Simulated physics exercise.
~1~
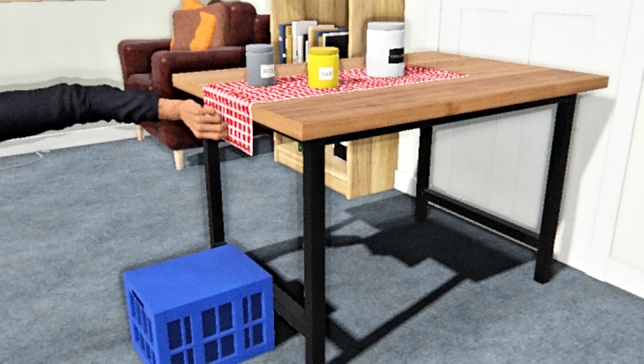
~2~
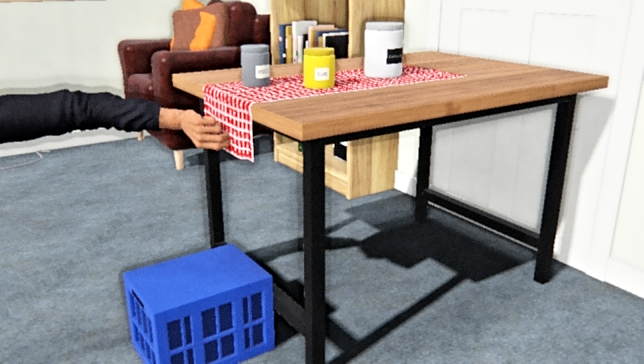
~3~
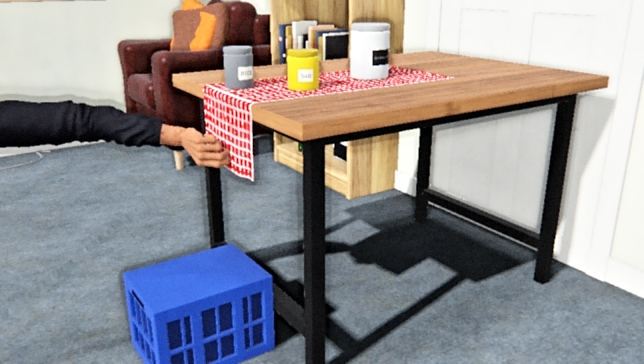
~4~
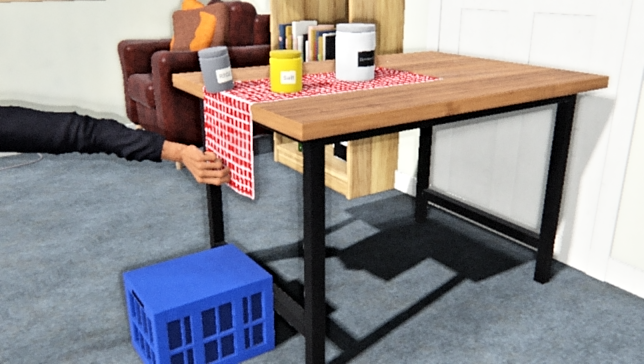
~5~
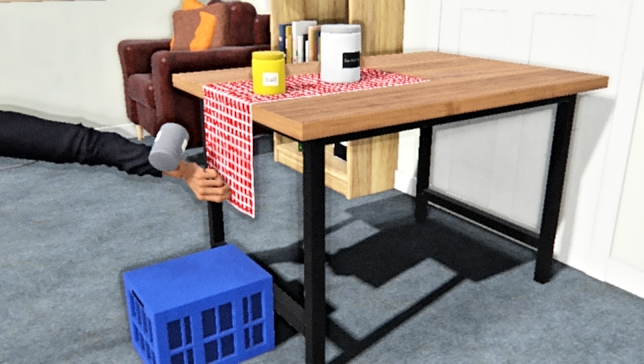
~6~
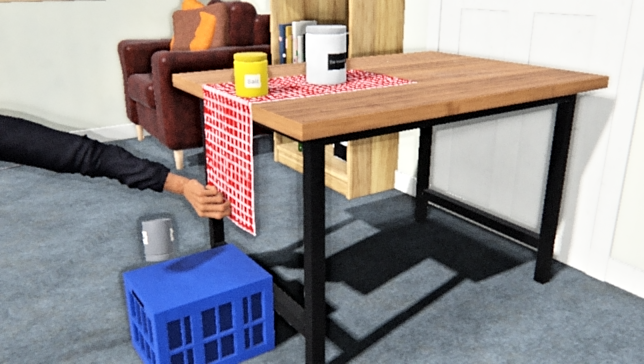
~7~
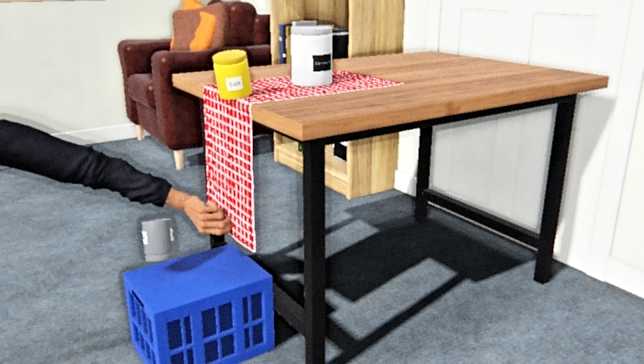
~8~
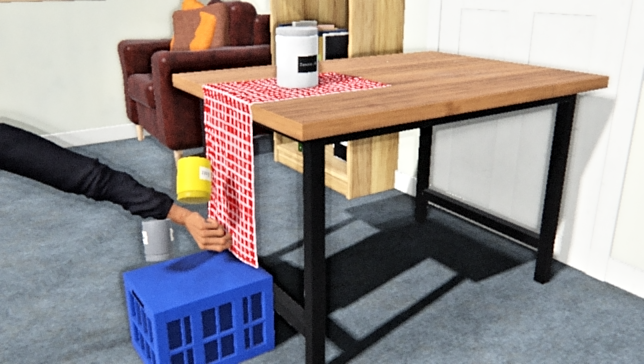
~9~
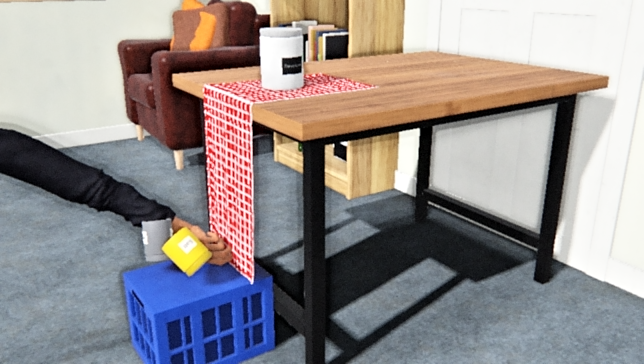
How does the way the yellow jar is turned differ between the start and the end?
At the start the yellow jar stands upright on the tablecloth, but by the end it has gone over the edge and is tipped upside down, down by the blue crate.
